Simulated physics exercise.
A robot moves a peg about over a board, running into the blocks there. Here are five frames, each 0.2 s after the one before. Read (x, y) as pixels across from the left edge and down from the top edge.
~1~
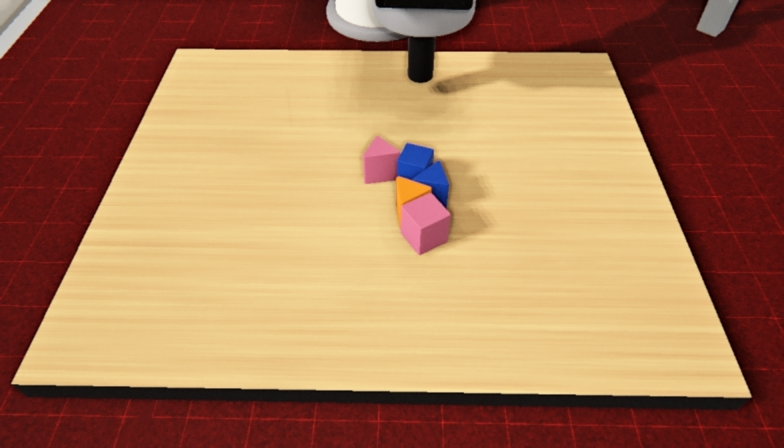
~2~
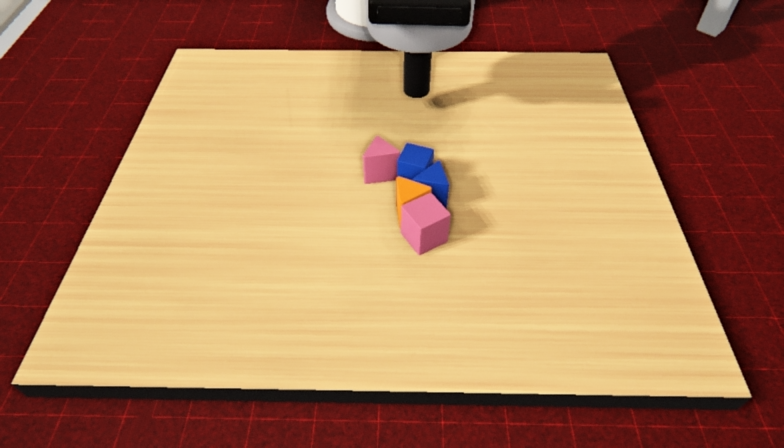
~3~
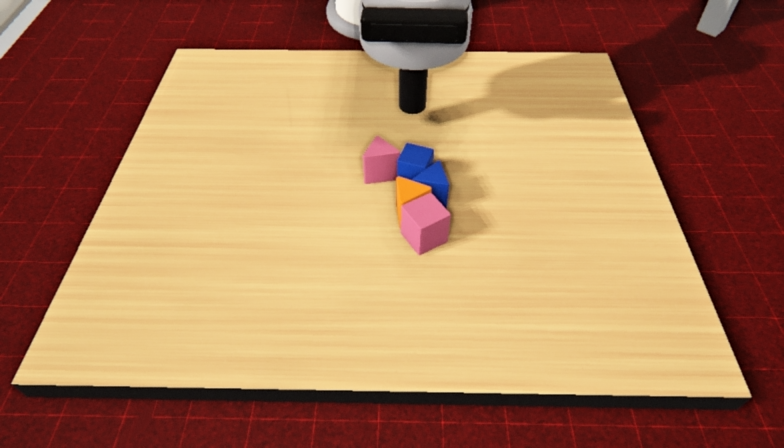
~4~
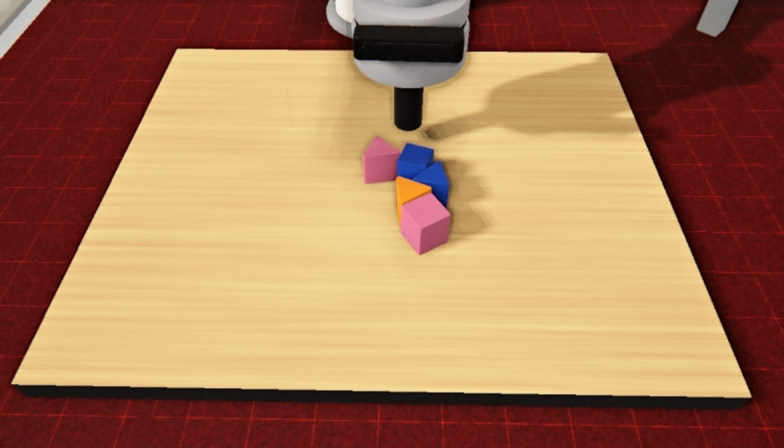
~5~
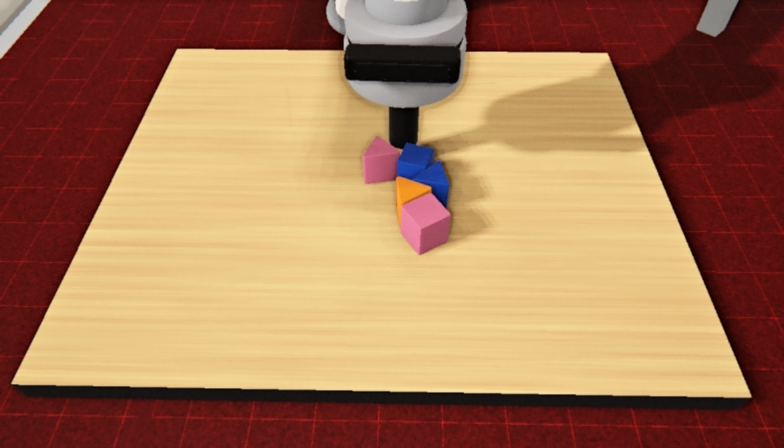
A robot's black peg moved slowly down the wooden board, drifting slightly left, until it was right behind a cluster of pink, blue and orange blocks, none of which moved.
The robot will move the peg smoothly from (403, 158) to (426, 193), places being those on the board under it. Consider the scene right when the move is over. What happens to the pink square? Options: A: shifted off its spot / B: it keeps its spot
A: Shifted off its spot.
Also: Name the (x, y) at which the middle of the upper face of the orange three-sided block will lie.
So, by the moment the path ends, you'll find the top centre of the orange three-sided block at (400, 203).
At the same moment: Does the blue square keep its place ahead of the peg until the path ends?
I'd say yes.
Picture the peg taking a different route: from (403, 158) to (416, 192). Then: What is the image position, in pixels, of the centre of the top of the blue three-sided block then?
Answer: (452, 193).
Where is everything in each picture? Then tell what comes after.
The first frame shows tip of the peg at (420, 76), middles of tops, orange three-sided block at (410, 188), blue square at (416, 154), pink square at (426, 210), blue three-sided block at (434, 174).
The second frame shows peg at (417, 91), nothing pushed.
The third frame shows peg at (412, 106), nothing pushed.
The fourth frame shows peg at (408, 123), nothing pushed.
The fifth frame shows peg at (403, 140), orange three-sided block at (410, 188), blue square at (416, 154), pink square at (426, 210), blue three-sided block at (434, 174).
What follows on the original path. Halfway along, peg at (415, 158); blue square at (420, 168), turned 20° anticlockwise; blue three-sided block at (447, 183).
At the end, peg at (427, 176); orange three-sided block at (400, 203); blue square at (425, 188); pink square at (425, 220); blue three-sided block at (452, 194), turned 25° anticlockwise.
